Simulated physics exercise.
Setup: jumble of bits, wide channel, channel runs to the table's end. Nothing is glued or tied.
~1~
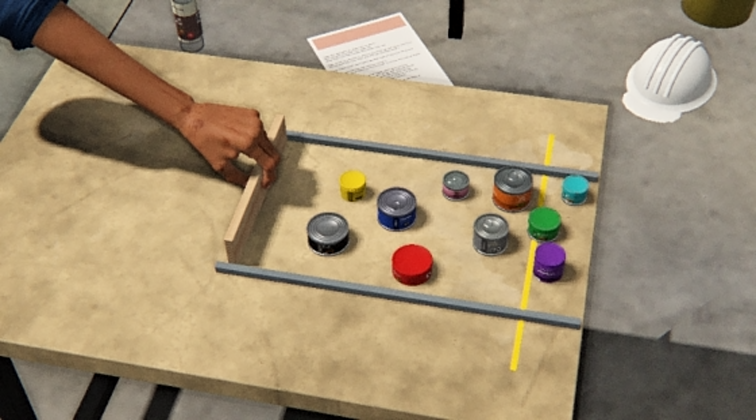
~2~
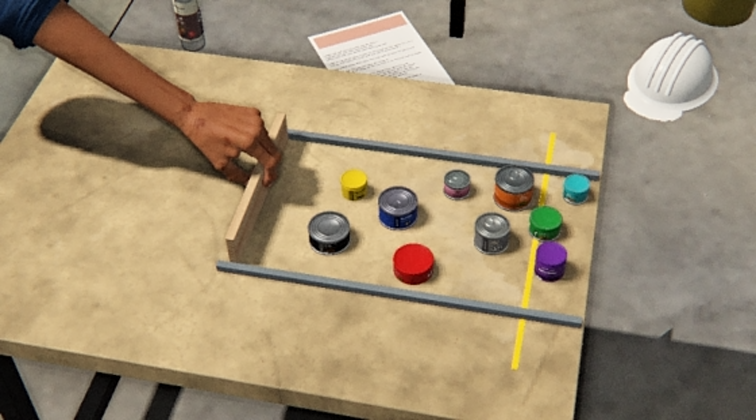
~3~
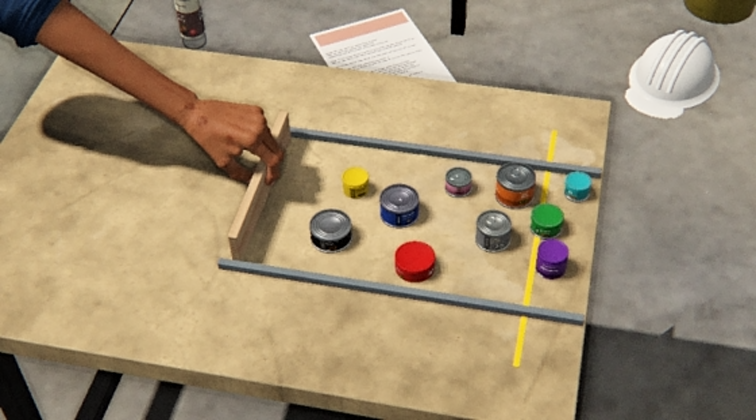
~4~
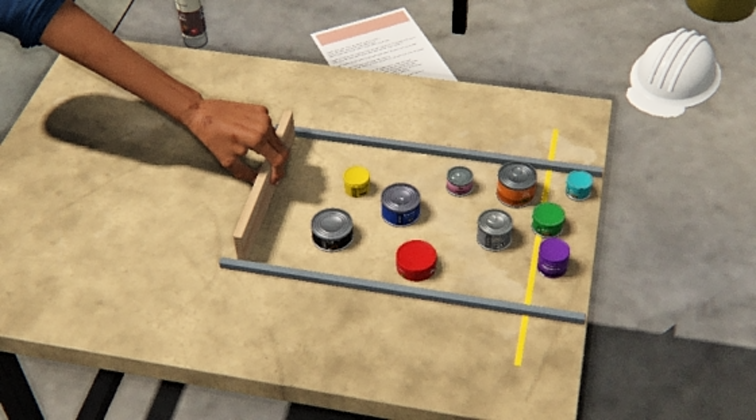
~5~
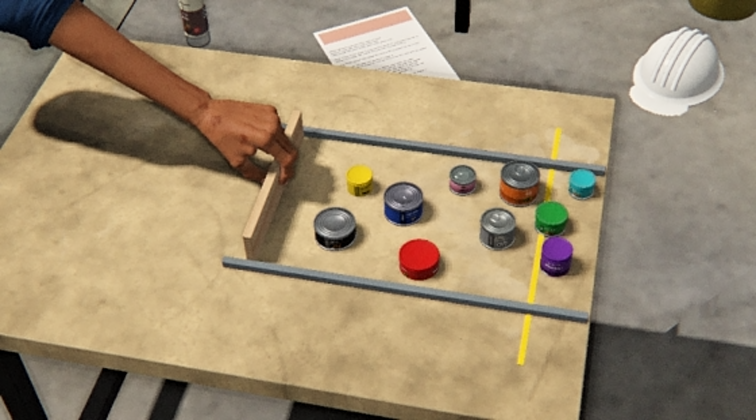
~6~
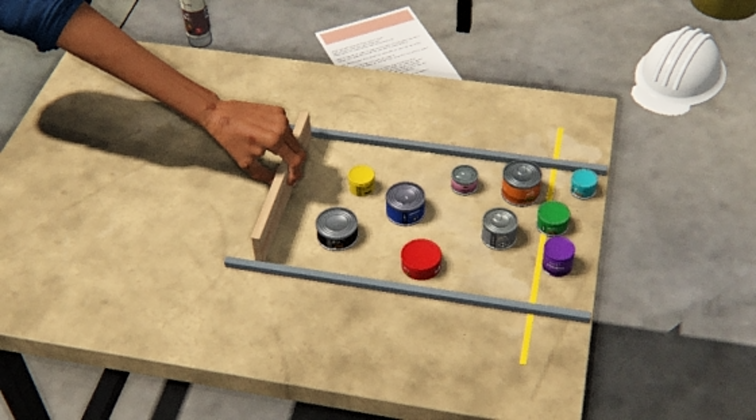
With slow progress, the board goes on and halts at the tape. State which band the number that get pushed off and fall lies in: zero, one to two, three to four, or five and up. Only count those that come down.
The band is one to two.
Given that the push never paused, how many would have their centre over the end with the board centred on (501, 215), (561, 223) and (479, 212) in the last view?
0, 5 and 0.
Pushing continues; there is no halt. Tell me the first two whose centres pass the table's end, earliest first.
The order is the turquoise tin, then the green tin.
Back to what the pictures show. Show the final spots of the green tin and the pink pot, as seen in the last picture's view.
The first one ends at (604, 221), the second at (565, 182).
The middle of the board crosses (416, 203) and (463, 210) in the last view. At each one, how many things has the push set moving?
The number moved is 4 and then 6.
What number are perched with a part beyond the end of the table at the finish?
Count: 4.
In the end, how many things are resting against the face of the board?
At rest, 5 are in contact.
A little later, none off yet; turquoise tin at rest near (584, 184); purple tub at rest near (558, 257); green tin at rest near (553, 219).
When it is over, the number that fall off is one or two; down, turquoise tin.
